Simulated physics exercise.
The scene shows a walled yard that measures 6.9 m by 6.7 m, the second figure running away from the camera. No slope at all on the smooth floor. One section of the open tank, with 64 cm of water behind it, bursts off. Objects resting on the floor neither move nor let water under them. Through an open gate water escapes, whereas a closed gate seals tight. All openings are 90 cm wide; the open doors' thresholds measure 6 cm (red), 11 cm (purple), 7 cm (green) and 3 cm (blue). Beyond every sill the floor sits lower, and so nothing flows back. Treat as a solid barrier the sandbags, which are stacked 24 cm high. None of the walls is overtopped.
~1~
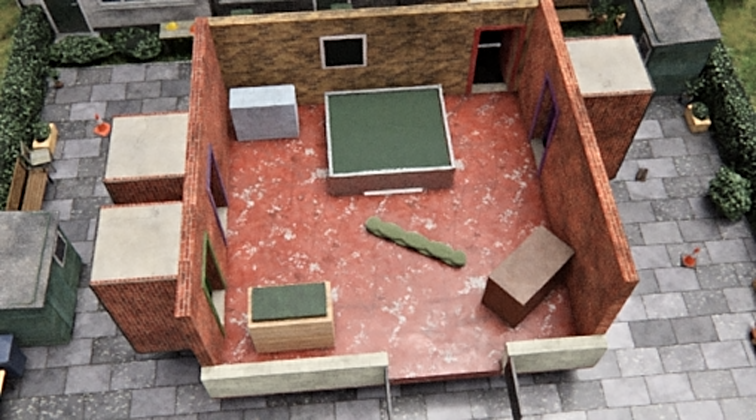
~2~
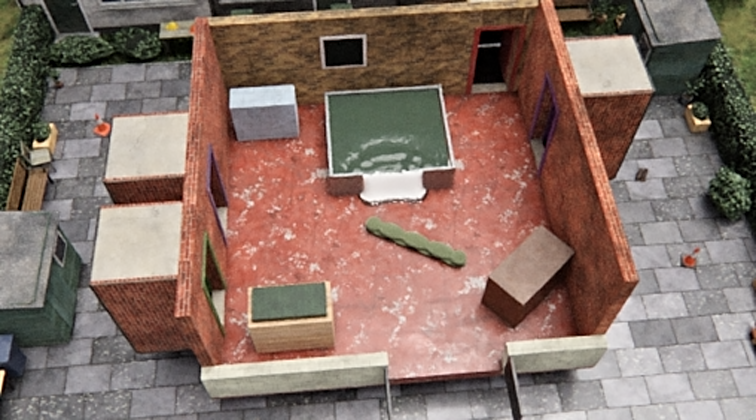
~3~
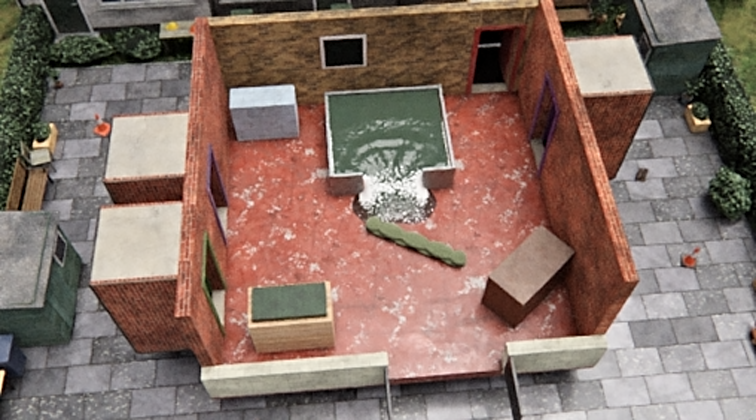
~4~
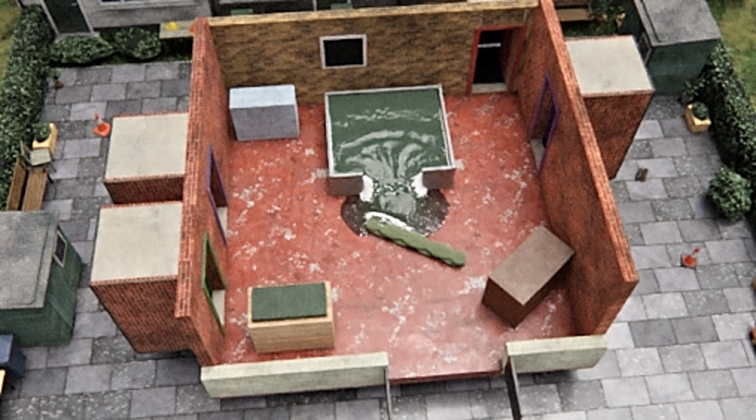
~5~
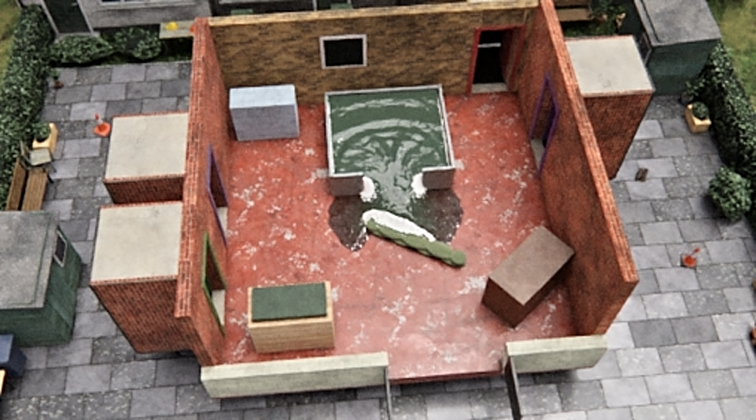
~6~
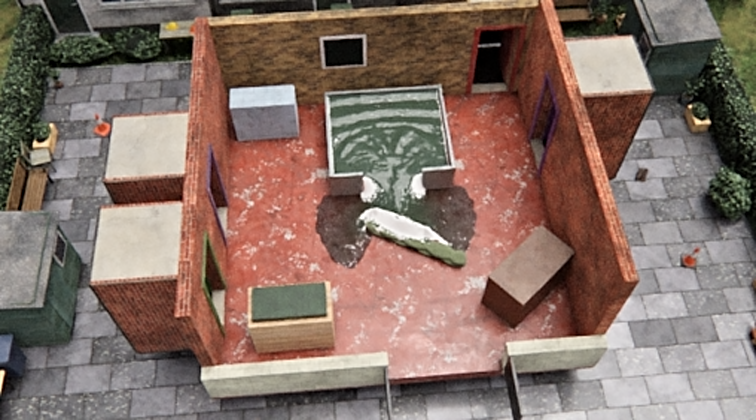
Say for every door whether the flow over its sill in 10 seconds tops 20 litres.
Result: Red door - tops it; purple door - falls short; green door - tops it; blue door - tops it.
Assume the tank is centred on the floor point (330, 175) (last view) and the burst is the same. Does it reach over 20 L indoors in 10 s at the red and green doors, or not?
Then: Red not over, green above.
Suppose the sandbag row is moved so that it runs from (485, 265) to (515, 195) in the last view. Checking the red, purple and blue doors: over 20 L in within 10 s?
Then: Red under, purple below, blue below.
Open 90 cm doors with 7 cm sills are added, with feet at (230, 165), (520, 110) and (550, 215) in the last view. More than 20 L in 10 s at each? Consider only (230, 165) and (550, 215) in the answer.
Well, the first one ends up on the low side, the second one on the high side.
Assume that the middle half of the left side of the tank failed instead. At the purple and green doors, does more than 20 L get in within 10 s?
Purple: Within the limit; green: Exceeding the limit.
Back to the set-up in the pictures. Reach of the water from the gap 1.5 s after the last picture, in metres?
I'd say close to 4.6 m.
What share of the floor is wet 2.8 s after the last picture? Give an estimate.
Roughly 70 % of the floor.
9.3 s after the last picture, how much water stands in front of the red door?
The depth there is near 13.0 cm.
Then, 0.7 s after the last picture water covers 25 % of the floor and is deepest (48 cm) near (380, 222); red door not reached, purple door not reached, green door not reached, blue door not reached.
Then, 1.5 s after the last picture water covers 55 % of the floor and is deepest (44 cm) near (380, 222); red door not reached, purple door not reached, green door 4 cm at the sill, 0 L in, blue door not reached.
Then, 2.8 s after the last picture water covers 70 % of the floor and is deepest (34 cm) near (562, 276); red door not reached, purple door 8 cm at the sill, 0 L in, green door 14 cm at the sill, 28 L in, blue door 8 cm at the sill, 17 L in.
Then, 5.3 s after the last picture water covers 80 % of the floor and is deepest (24 cm) near (562, 276); red door 17 cm at the sill, 119 L in, purple door 10 cm at the sill, 0 L in, green door 9 cm at the sill, 54 L in, blue door 8 cm at the sill, 53 L in.
Then, 9.3 s after the last picture water covers 90 % of the floor and is deepest (14 cm) near (560, 269); red door 13 cm at the sill, 282 L in, purple door 6 cm at the sill, 0 L in, green door 8 cm at the sill, 60 L in, blue door 6 cm at the sill, 92 L in.
